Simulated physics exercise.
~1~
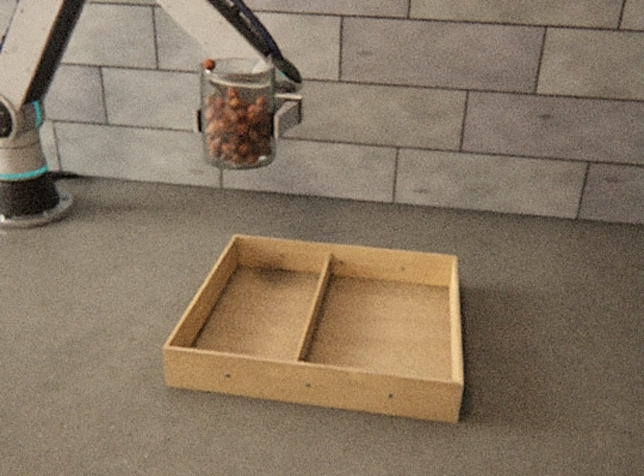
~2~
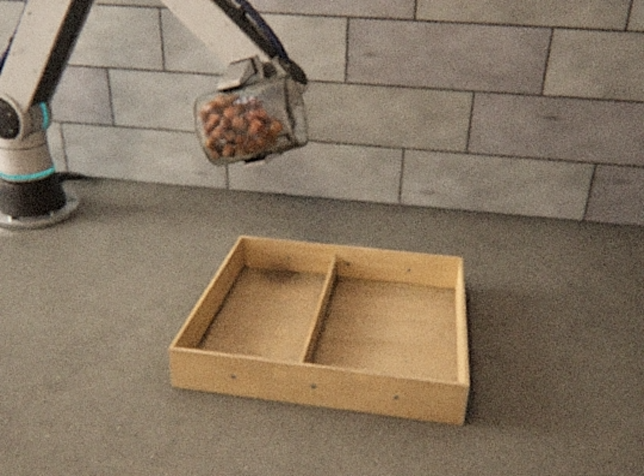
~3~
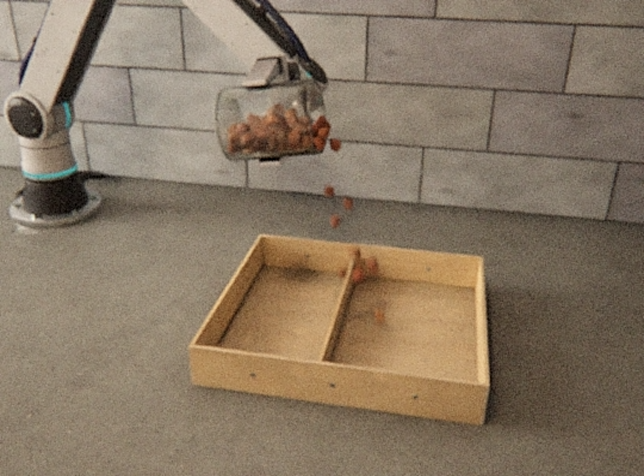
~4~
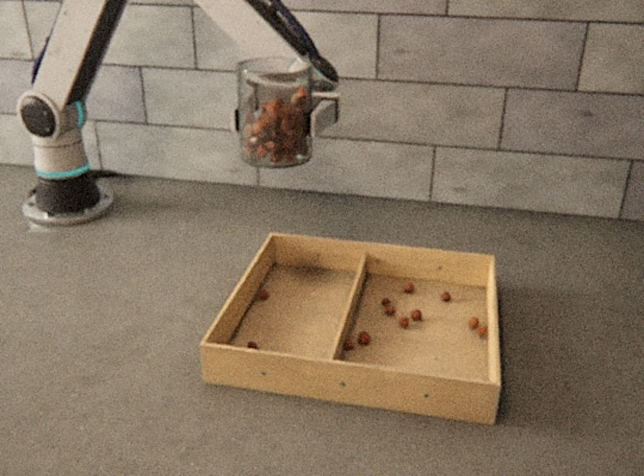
A robot arm tips a clear tumbler of hazelnuts above a divided wooden tray, spilling some near the divider, then turns it upright again with most nuts still inside, leaving a few scattered in the right part and a couple in the left.
